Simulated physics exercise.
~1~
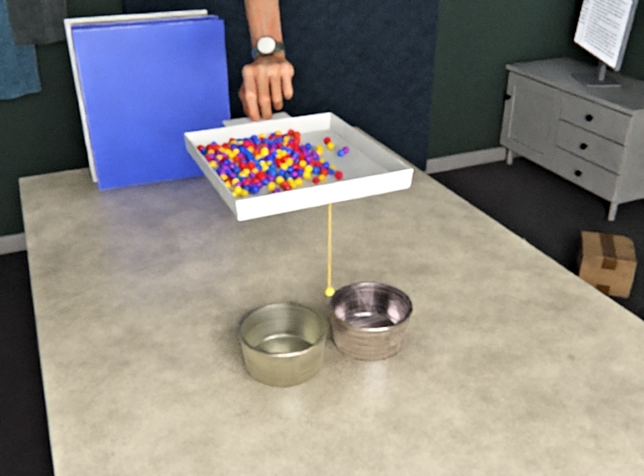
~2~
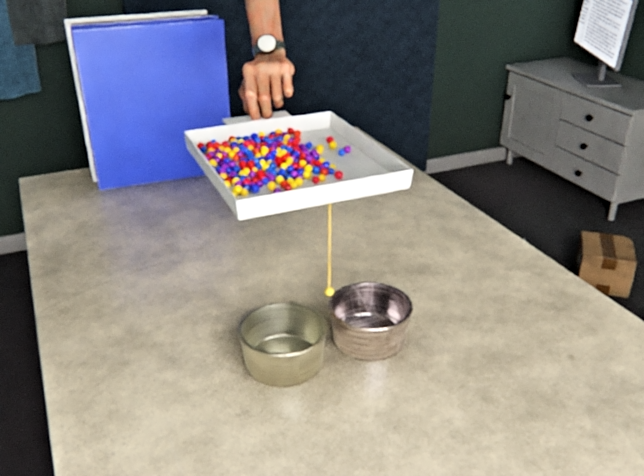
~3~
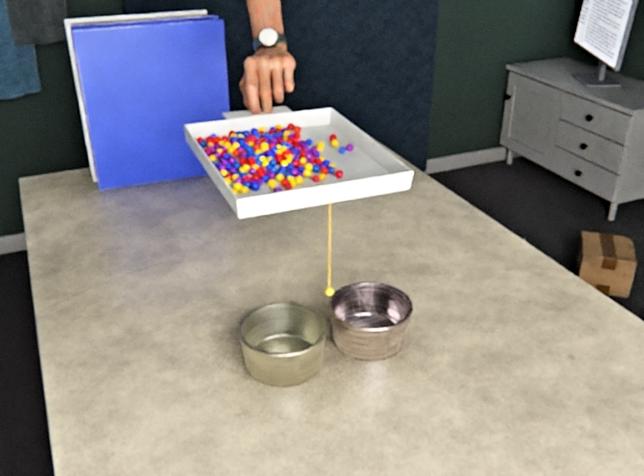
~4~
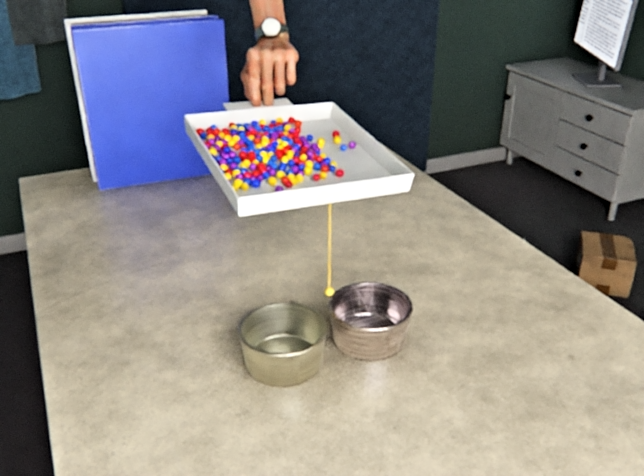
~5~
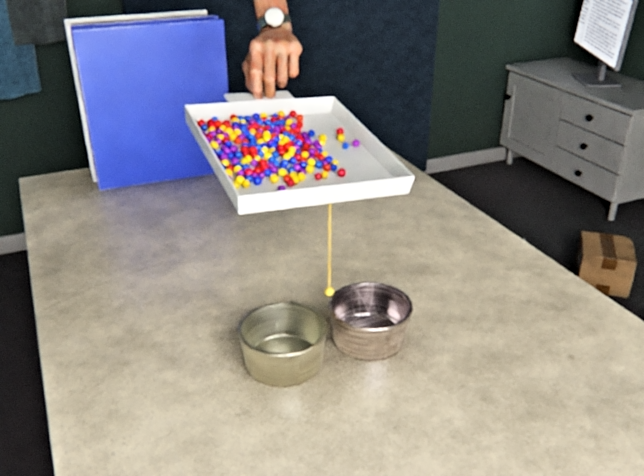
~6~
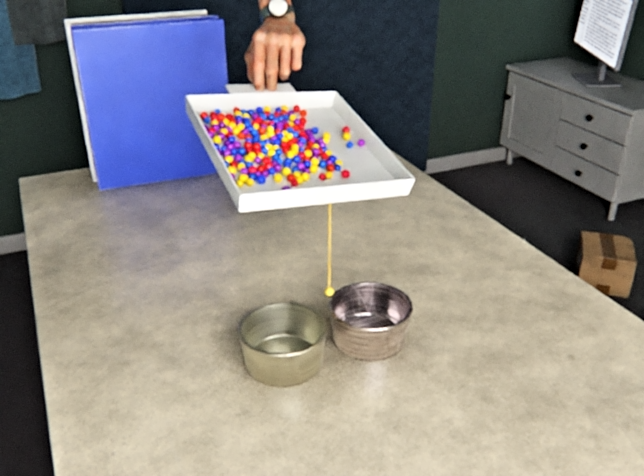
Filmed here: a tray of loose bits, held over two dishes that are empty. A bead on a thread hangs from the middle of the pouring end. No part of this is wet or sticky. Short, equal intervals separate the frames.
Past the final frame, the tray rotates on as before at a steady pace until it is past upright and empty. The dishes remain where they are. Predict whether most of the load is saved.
Catch is a minority.
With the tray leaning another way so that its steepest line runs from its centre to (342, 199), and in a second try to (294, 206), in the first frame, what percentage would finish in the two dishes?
Roughly 30 % in the first case and 70 % in the second.
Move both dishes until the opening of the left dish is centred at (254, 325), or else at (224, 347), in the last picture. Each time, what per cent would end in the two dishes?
0 and 0 %.
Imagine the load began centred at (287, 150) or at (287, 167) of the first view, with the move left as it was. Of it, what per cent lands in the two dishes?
Near 30 per cent and near 20 per cent.
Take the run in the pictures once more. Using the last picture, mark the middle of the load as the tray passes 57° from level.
Look close to (354, 169) in the last picture.
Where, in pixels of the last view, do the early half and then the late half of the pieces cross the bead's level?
I'd say close to (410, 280) at first and close to (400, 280) later on.
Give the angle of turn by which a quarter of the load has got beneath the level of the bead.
Around 90°, give or take.
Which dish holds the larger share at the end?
It's the one placed right that wins here.
Just after the last frame, tray tipped steeply; almost all on the tray; just a few outside both; just a few in the air.
A moment on, tray tipped right over; roughly a quarter on the tray; about a tenth in the right dish; roughly a third outside both; roughly a quarter in the air.
Further on, tray tipped past a quarter turn; just a few in the left dish; roughly a quarter in the right dish; the larger part outside both.
When it is over, tray tipped past a quarter turn; just a few in the left dish; roughly a quarter in the right dish; the larger part outside both.
